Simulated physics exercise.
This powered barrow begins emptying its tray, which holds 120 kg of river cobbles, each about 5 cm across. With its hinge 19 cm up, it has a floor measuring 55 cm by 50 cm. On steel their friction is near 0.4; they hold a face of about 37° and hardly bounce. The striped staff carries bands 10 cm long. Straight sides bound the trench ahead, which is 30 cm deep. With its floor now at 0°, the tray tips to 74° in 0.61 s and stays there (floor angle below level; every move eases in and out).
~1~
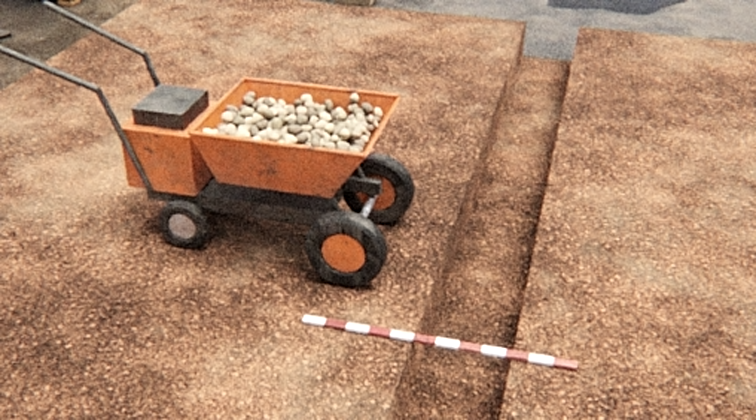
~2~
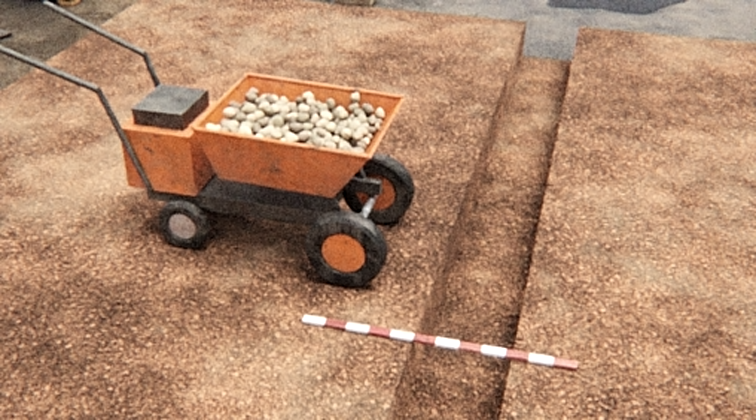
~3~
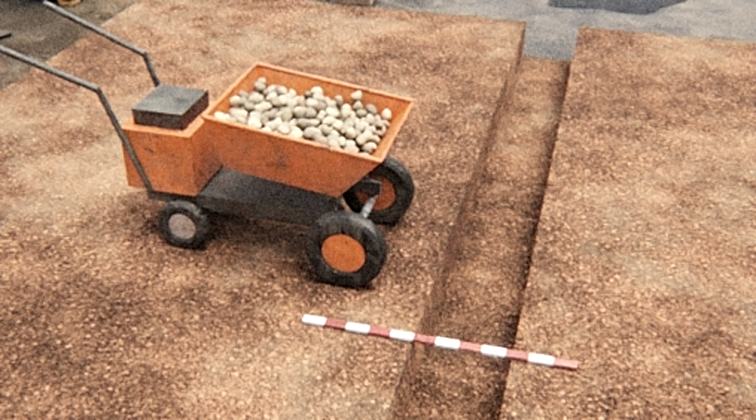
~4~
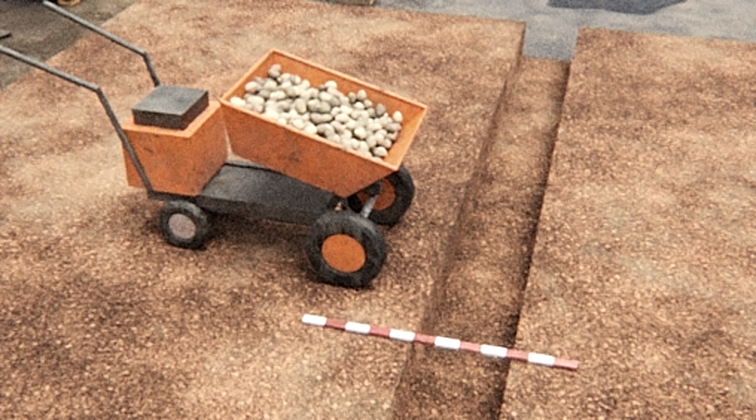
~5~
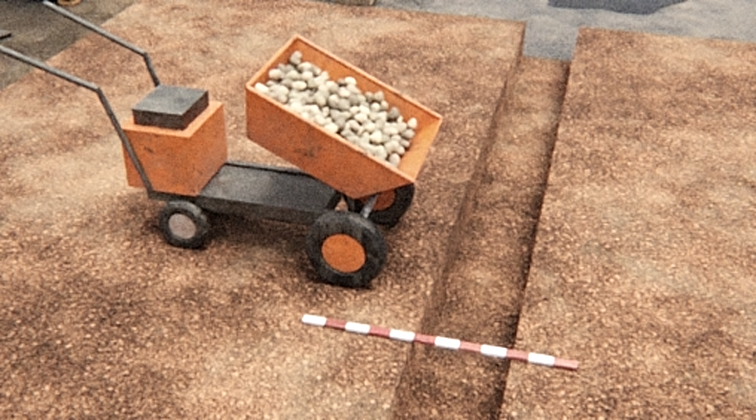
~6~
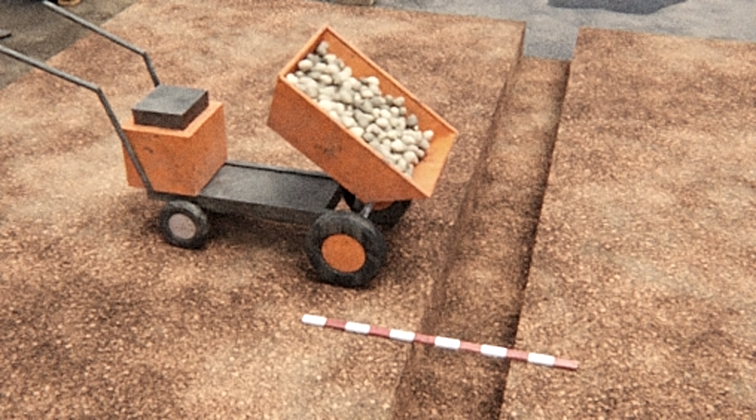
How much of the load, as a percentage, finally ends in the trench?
I would put it at about 53 per cent.
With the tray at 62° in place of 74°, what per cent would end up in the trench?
It would be near 45 per cent.
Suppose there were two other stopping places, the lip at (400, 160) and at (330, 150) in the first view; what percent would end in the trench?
About 25 per cent from the first spot, about 85 from the second.
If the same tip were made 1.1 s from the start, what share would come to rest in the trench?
Probably about 75 in a hundred.
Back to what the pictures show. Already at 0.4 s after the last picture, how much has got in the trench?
Close to 30 per cent at that time.
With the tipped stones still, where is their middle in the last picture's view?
Roughly at pixel (521, 300).
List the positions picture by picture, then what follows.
The first picture shows lip at (365, 156), floor tilted 0°, highest stones at (319, 114).
The second picture shows lip at (369, 157), floor tilted 2°, highest stones at (292, 111).
In the third picture, the tray is at 7°, its lip at (380, 161); the top of the load is at (268, 98).
In the fourth picture, the tray is at 16°, its lip at (396, 169); the top of the load is at (273, 85).
The fifth picture shows lip at (413, 181), floor tilted 25°, highest stones at (291, 72).
The sixth picture shows lip at (429, 197), floor tilted 36°, highest stones at (314, 63).
Then, 0.2 s after the last picture the floor is at 63°, 100 % in the tray; the foremost stones are at (456, 202).
Then, 0.4 s after the last picture the floor is at 74°, 62 % in the tray, 32 % in the trench, 6 % past the trench; the foremost stones are at (547, 295).
Then, 0.8 s after the last picture the floor is at 74°, 10 % in the tray, 42 % in the trench, 48 % past the trench; the foremost stones are at (743, 311).
Then, 2.7 s after the last picture the floor is at 74°, 0 % in the tray, 53 % in the trench, 47 % past the trench; the foremost stones are past the picture's edge.
